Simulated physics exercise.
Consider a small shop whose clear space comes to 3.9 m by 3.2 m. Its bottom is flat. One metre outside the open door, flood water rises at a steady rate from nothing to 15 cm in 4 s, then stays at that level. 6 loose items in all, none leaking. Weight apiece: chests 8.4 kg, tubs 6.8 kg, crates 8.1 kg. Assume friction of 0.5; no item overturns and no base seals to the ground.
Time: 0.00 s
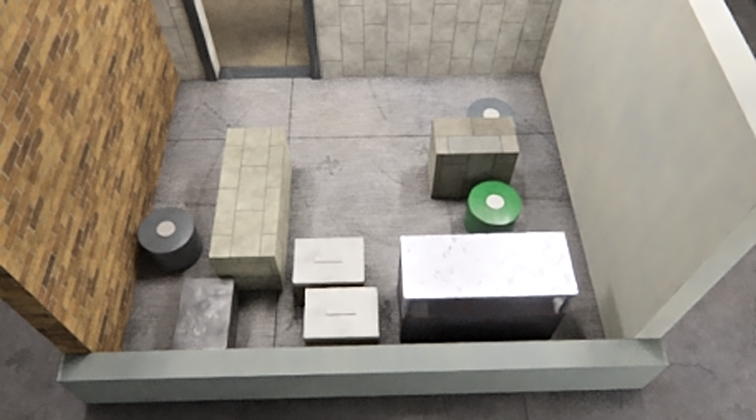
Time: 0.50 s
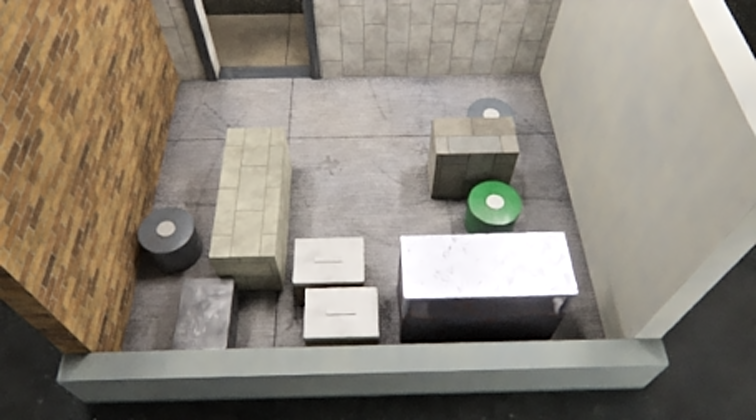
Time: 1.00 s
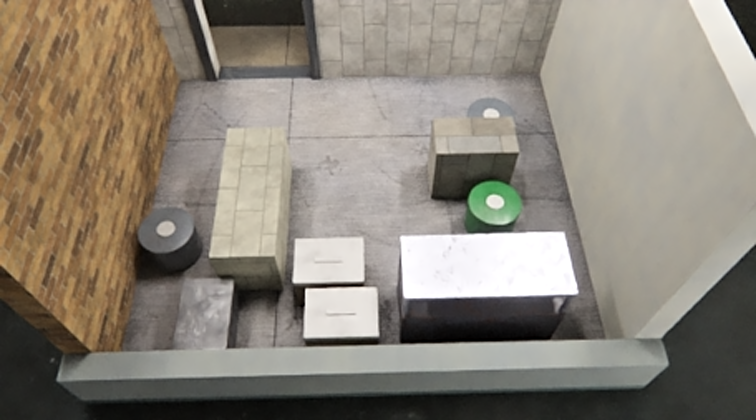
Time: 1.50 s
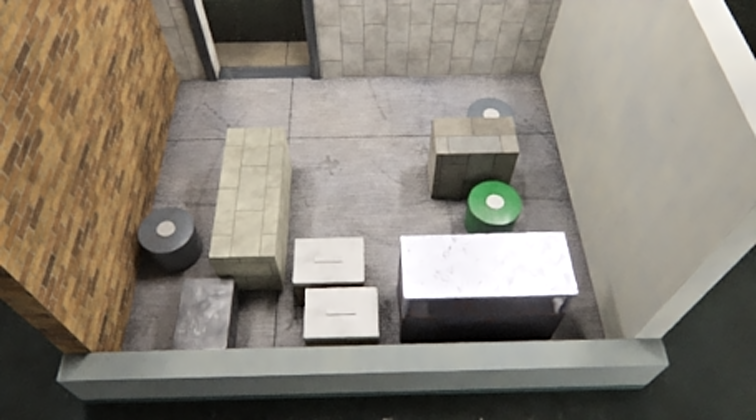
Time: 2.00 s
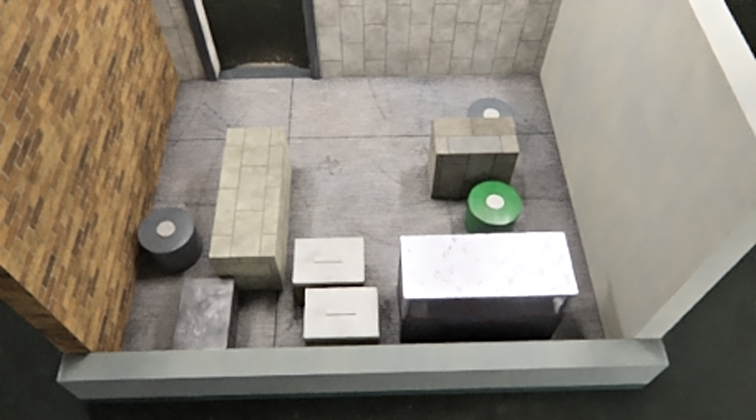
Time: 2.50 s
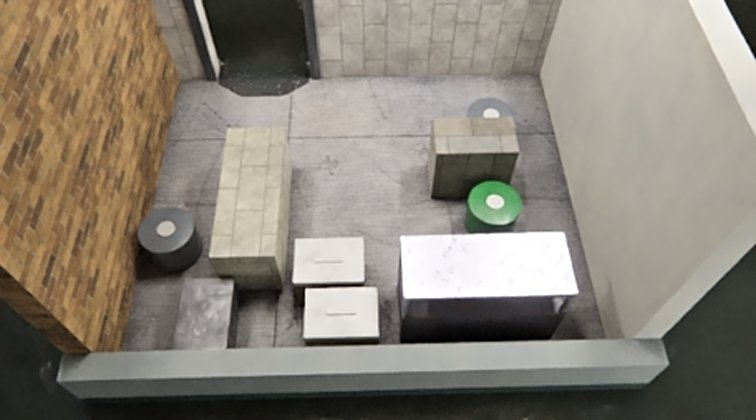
A small, roofless shop with a brick wall at left and a pale wall at right is seen from high above its front edge. A green tub sits right of centre between a tiled block and a white-topped counter, with pale boxes, a long tiled block and grey drums around. Dark water spreads outside, covers the ground beyond the back doorway and edges just inside, while the objects and camera stay still.
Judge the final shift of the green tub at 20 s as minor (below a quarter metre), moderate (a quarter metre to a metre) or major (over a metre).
It is pushed well off.
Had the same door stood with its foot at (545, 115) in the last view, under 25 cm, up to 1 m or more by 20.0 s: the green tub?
The green tub covers a long distance.
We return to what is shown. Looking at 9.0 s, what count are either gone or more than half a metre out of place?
By then the count is 2.
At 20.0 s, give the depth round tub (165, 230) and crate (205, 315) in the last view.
Depths: Near 12 cm, then near 12 cm.
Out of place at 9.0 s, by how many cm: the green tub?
0 cm or so by then.
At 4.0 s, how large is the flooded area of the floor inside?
2.5 m2.
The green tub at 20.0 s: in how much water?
About 12 cm.
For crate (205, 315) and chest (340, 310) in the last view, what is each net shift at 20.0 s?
Respectively 80 and 50 cm.
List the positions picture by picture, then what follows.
The first picture shows the green tub at (495, 202) rests on the ground; 0.0 m2 under water; 0 of 6 have shifted.
The second picture shows the green tub at (495, 202) rests on the ground; 0.0 m2 under water; 0 of 6 have shifted.
The third picture shows the green tub at (495, 202), on the bottom; 0.0 m2 under water; 0 of 6 have shifted.
The fourth picture shows the green tub at (495, 202), on the bottom; 0.0 m2 under water; 0 of 6 have shifted.
The fifth picture shows the green tub at (495, 202), on the bottom; 0.0 m2 under water; 0 of 6 have shifted.
The sixth picture shows the green tub at (495, 202), on the bottom; water covers 0.1 m2; 0 of 6 have shifted.
After 4.0 s the green tub is near (495, 202), 0.0 m from its start, aground; 0 afloat.
After 9.0 s the green tub is near (496, 202), 0.0 m from its start, aground; 4 afloat.
After 16.0 s the green tub is near (465, 64), 1.6 m from its start, afloat; 6 afloat.
After 20.0 s the green tub is near (337, 125), 1.6 m from its start, afloat; 6 afloat.
